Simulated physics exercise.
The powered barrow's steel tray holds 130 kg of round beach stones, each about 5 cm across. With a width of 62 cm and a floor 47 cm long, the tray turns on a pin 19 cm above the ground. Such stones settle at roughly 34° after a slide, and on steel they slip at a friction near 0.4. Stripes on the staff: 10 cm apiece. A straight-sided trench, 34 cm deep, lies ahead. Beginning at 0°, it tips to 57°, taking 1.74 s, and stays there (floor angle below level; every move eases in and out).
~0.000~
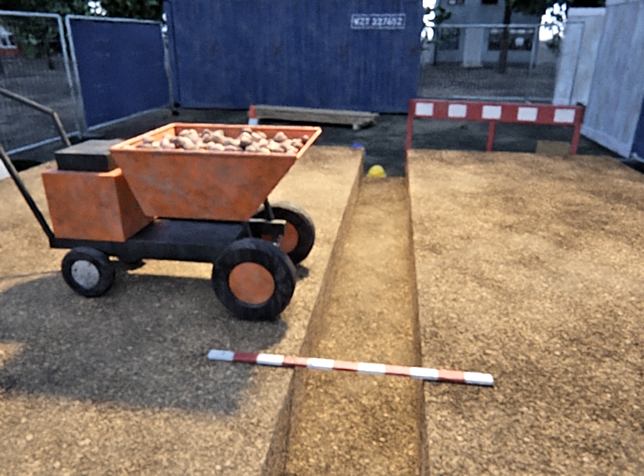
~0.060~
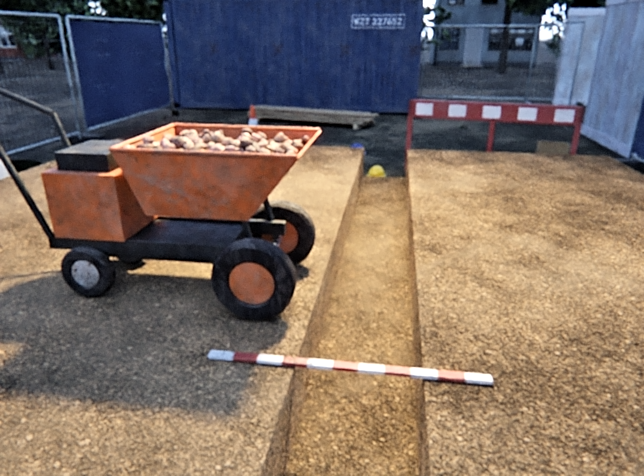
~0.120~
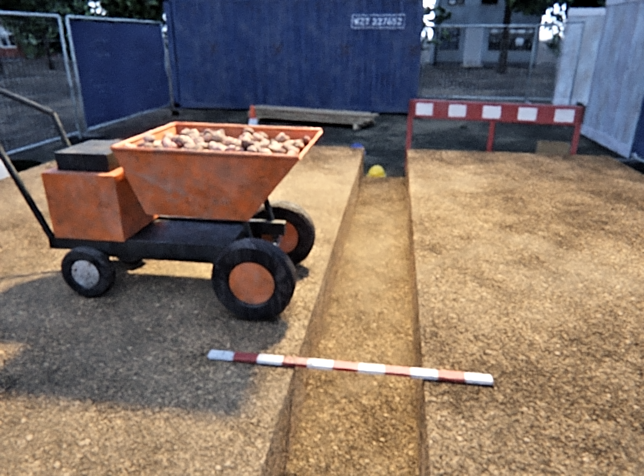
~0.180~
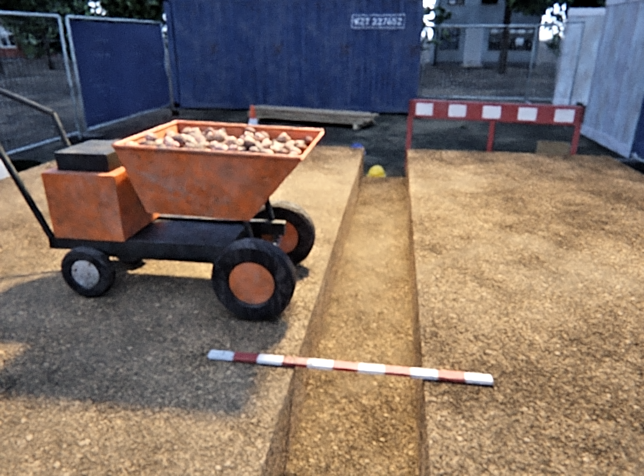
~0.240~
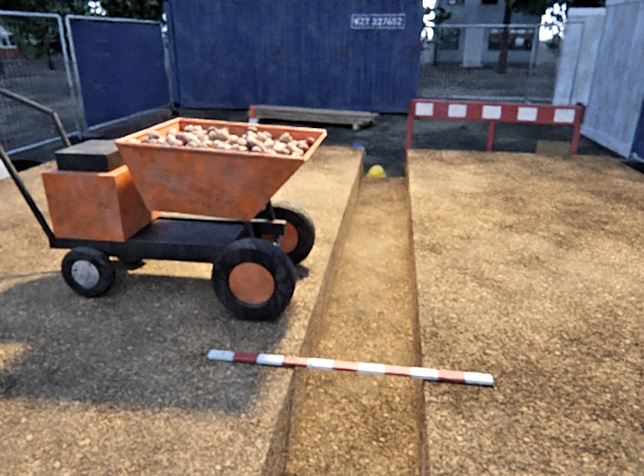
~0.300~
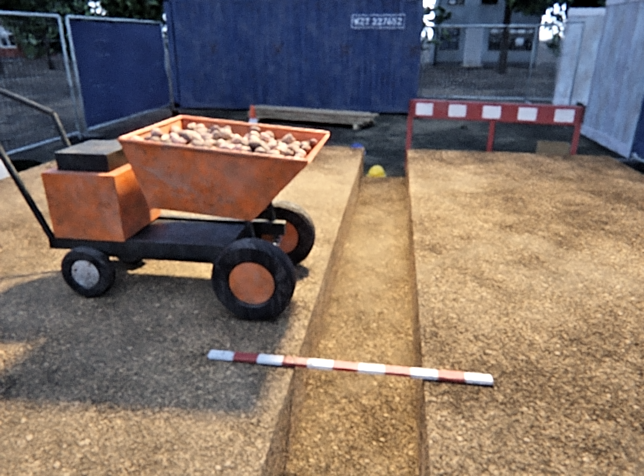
The clip shows an orange wheeled barrow loaded with rounded stones beside a straight trench, a red-and-white staff lying across it; the barrow stays in place while its tray tilts very slightly forward to the right.
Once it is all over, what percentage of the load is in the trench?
Roughly 45 percent of the load is in the trench.
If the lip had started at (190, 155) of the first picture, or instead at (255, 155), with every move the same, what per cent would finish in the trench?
About 80 per cent from the first spot, about 75 from the second.
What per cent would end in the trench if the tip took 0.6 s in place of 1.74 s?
It would be near 30 percent.
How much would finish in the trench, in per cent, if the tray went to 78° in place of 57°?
In that case around 45 percent.
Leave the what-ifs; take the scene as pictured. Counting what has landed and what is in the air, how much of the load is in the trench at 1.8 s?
I'd put it near 10 per cent.
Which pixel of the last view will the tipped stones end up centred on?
Middle at around (410, 339), I'd say.
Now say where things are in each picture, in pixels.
The first picture shows lip at (297, 157), floor tilted 0°, highest stones at (215, 138).
The second picture shows lip at (297, 157), floor tilted 0°, highest stones at (215, 138); the stones move at 0.1 m/s on average.
The third picture shows lip at (299, 158), floor tilted 1°, highest stones at (208, 137); the stones move at 0.1 m/s on average.
The fourth picture shows lip at (301, 159), floor tilted 2°, highest stones at (210, 136); the stones move at 0.2 m/s on average.
In the fifth picture, the tray is at 3°, its lip at (304, 160); the top of the load is at (197, 134); the stones move at 0.2 m/s on average.
The sixth picture shows lip at (308, 162), floor tilted 4°, highest stones at (200, 132); the stones move at 0.3 m/s on average.
After 1.3 s the floor is at 48°; 100 % in the tray; the foremost stones are at (382, 220).
After 1.8 s the floor is at 57°; 71 % in the tray, 11 % in the trench, 17 % past the trench; the foremost stones are at (496, 308).
After 2.2 s the floor is at 57°; 48 % in the tray, 18 % in the trench, 34 % past the trench; the foremost stones are at (600, 340).
After 4.1 s the floor is at 57°; 19 % in the tray, 45 % in the trench, 35 % past the trench; the foremost stones are past the picture's edge.
